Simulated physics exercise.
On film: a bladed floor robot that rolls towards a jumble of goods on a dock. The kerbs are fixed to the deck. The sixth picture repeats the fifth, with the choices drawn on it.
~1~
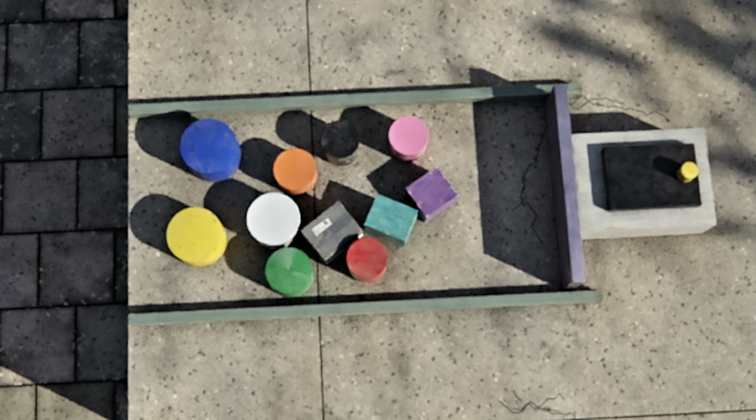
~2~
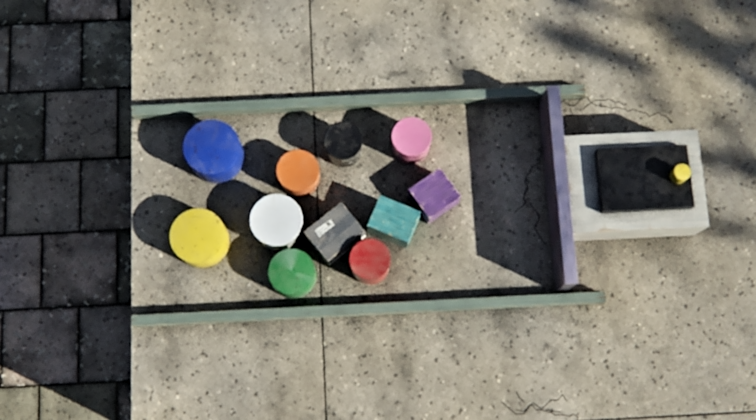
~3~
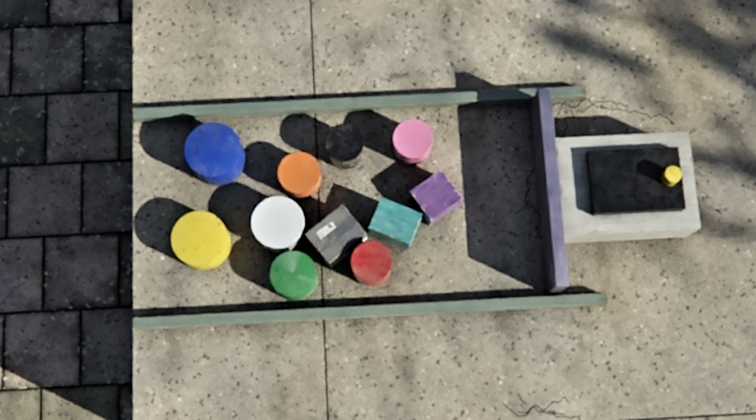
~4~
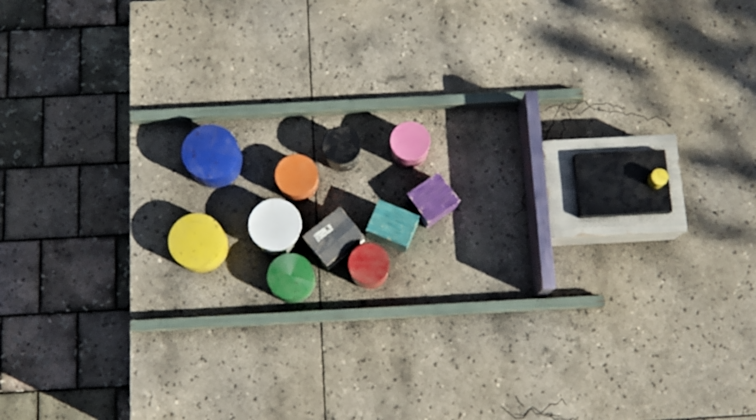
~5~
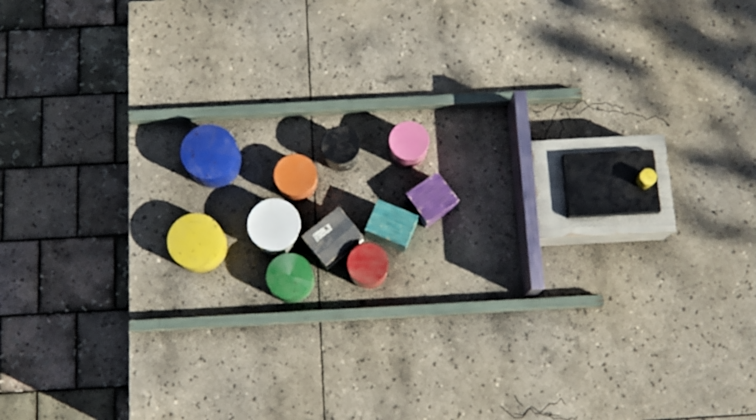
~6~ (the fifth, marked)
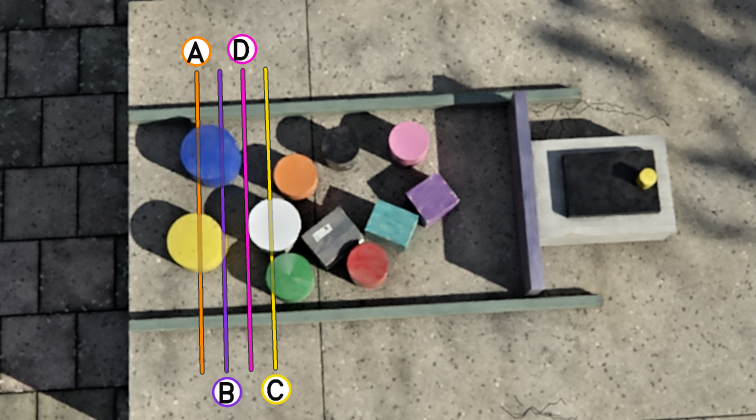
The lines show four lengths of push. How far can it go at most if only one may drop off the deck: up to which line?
It can go as far as D.
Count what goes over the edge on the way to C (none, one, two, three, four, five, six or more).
The count is none.
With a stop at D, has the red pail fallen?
No.
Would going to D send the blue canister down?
No.
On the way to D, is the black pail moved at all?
Yes.
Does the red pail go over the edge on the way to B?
By then, no.
On the marked copy, A at (199, 218); B at (223, 216); C at (270, 214); D at (247, 215).
Following D. Soon after the start, robot (501, 189); pink pail (395, 146); grey parcel (329, 241).
Later, robot (400, 195); green canister (213, 292); white pail (252, 222).
In the end, robot (322, 199); yellow canister (135, 240); green canister (136, 296); none fallen.
As for the rest, A drops three; B drops two; C is within the limit but short.
